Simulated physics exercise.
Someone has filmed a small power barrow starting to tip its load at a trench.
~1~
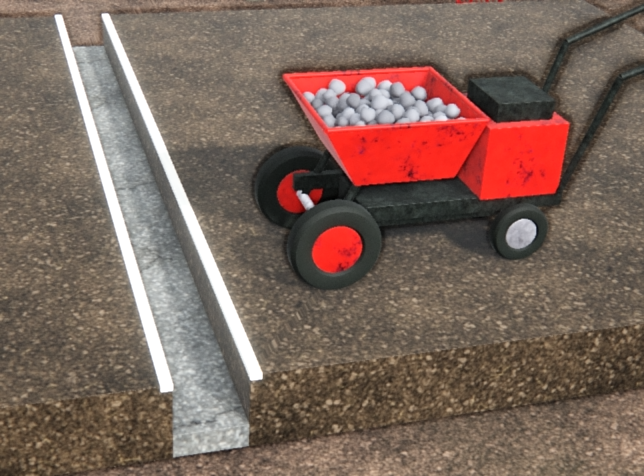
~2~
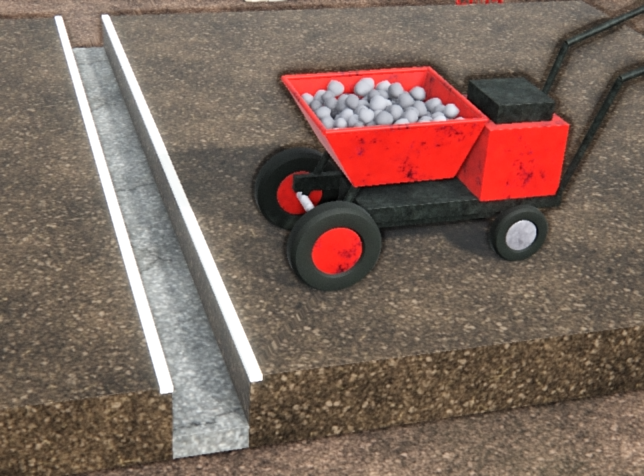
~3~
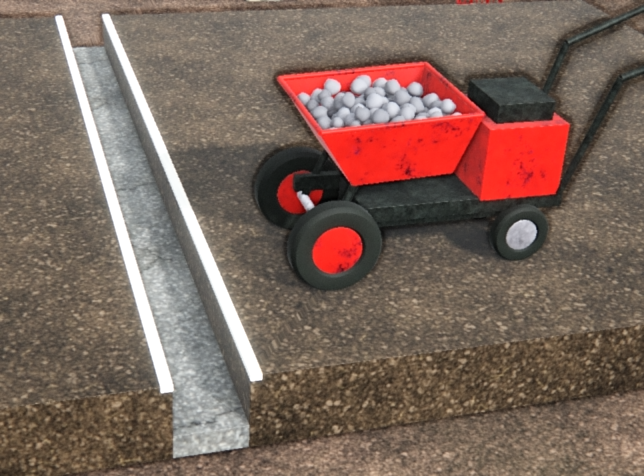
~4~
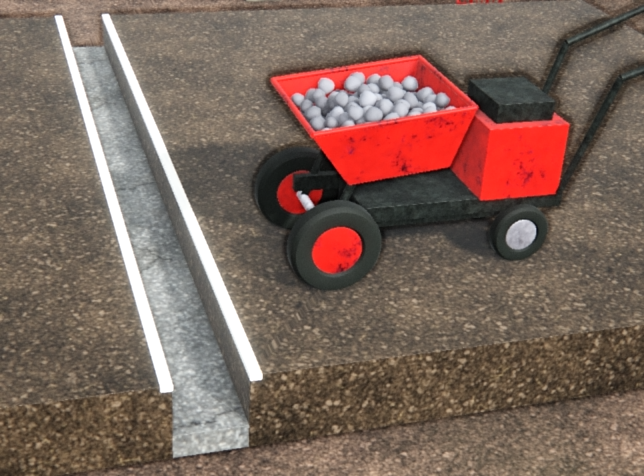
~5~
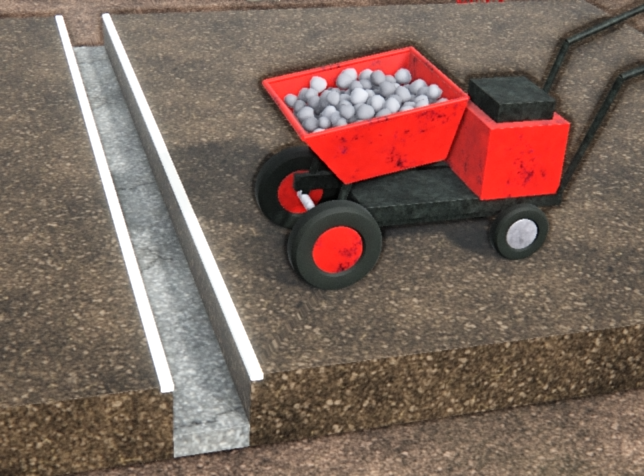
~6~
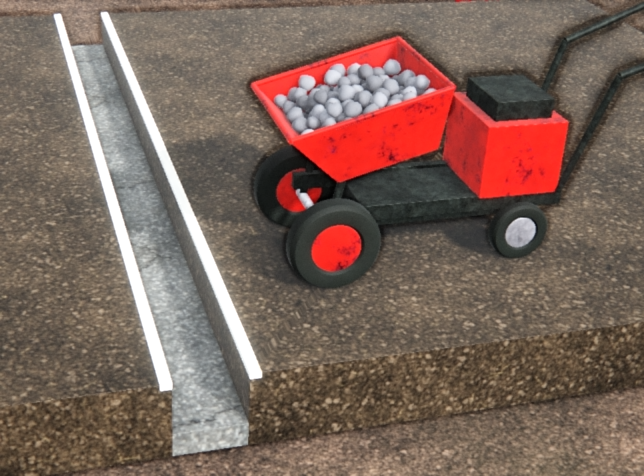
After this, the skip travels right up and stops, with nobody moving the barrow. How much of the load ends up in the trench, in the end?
Trench gets most.
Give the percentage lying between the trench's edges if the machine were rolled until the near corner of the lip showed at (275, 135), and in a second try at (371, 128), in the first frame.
Roughly 20 per cent, and 90 per cent.
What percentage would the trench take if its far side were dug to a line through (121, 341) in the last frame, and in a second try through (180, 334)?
I'd say some 100 in a hundred, followed by 40 in a hundred.
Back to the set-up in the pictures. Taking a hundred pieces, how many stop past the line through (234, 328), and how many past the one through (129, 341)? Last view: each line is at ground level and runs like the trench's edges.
Close to 100 % and 20 %, in that order.
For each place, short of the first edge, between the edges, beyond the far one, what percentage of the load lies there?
Roughly short 0 per cent, between 75 per cent, beyond 25 per cent.
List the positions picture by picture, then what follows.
In the first frame, lip of the skip at (327, 131), level; top of the load at (391, 114), round cobbles; first edge of the trench at (237, 328); far edge at (153, 338), the trench over half as wide as the skip, and about as deep as wide.
In the second frame, lip of the skip at (325, 133), level; top of the load at (390, 115).
In the third frame, lip of the skip at (321, 133), tipped barely; top of the load at (386, 112).
In the fourth frame, lip of the skip at (313, 135), tipped a little; top of the load at (394, 95).
In the fifth frame, lip of the skip at (304, 138), tipped a little; top of the load at (393, 103).
In the sixth frame, lip of the skip at (292, 141), tipped clearly; top of the load at (391, 88); first edge of the trench at (237, 327); far edge at (152, 337).
Soon after the last picture, skip tipped steeply; all in the skip.
A little later, skip tipped right over; about two thirds in the skip; about a quarter in or heaped over the trench; a stray few beyond it; a stray few falling.
Later still, skip tipped right over; a small part in the skip; most in or heaped over the trench; about a quarter beyond it.
At rest, skip tipped right over; most in or heaped over the trench; about a quarter beyond it.
